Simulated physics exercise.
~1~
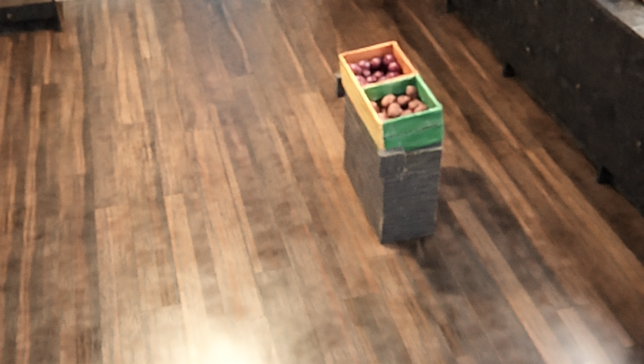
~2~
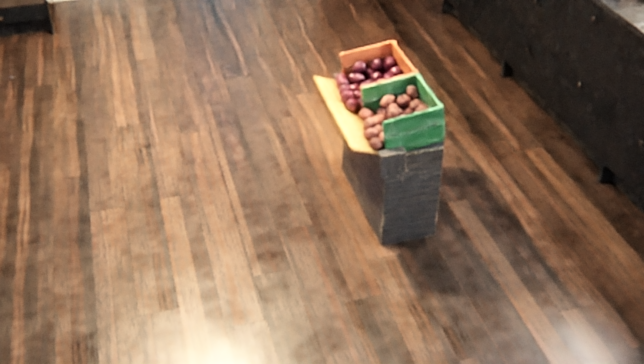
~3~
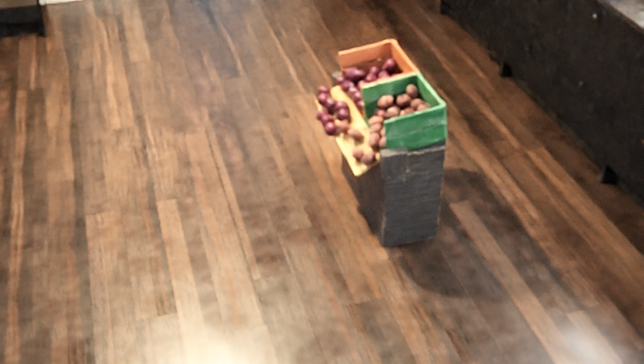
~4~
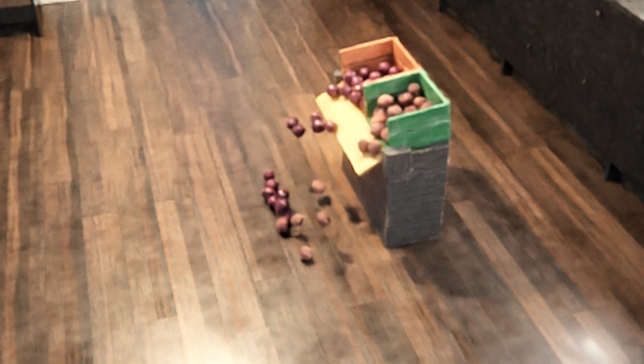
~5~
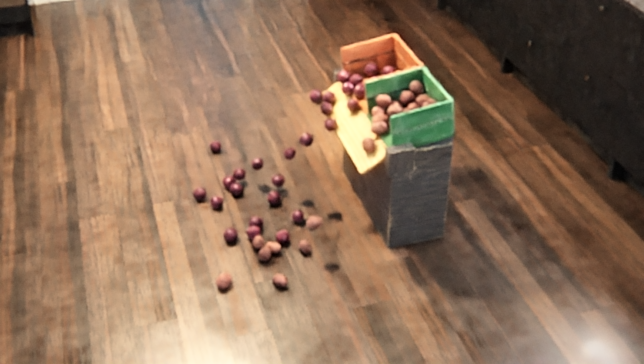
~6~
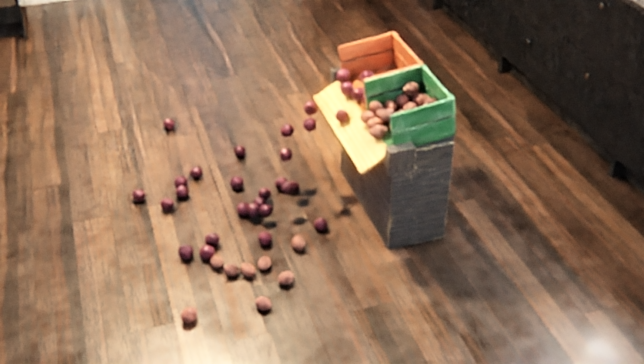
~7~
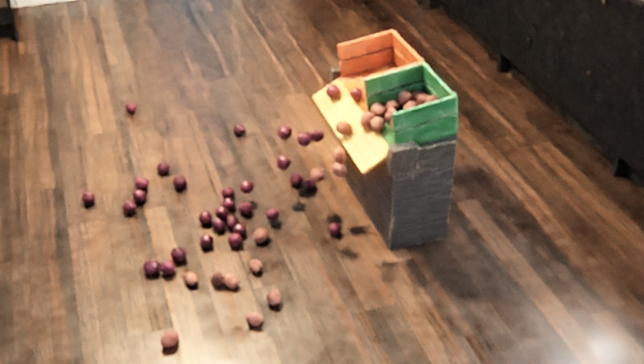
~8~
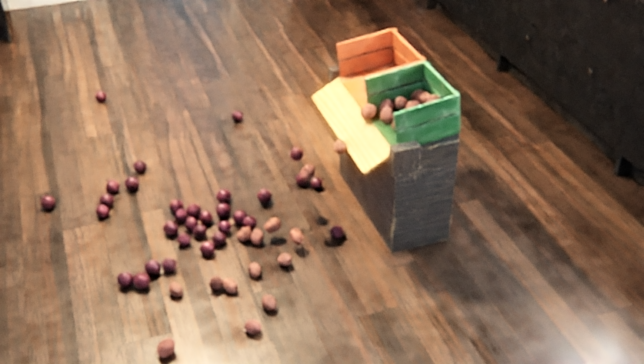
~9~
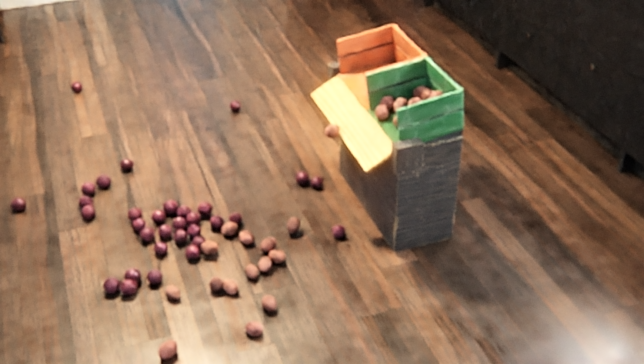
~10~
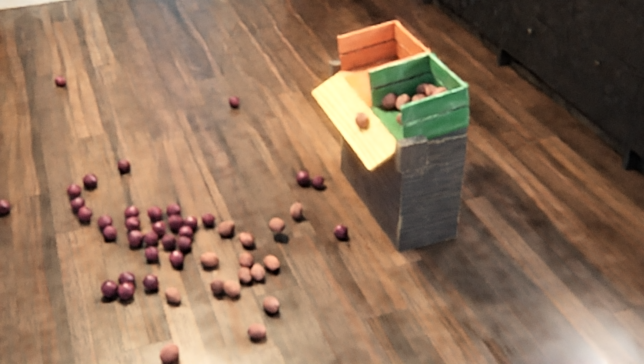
On a wooden floor, a yellow flap drops open on a dark stand holding an orange and a green chute, and red onions and potatoes spill leftward, scattering across the boards until the orange chute is empty and some potatoes remain in the green one.
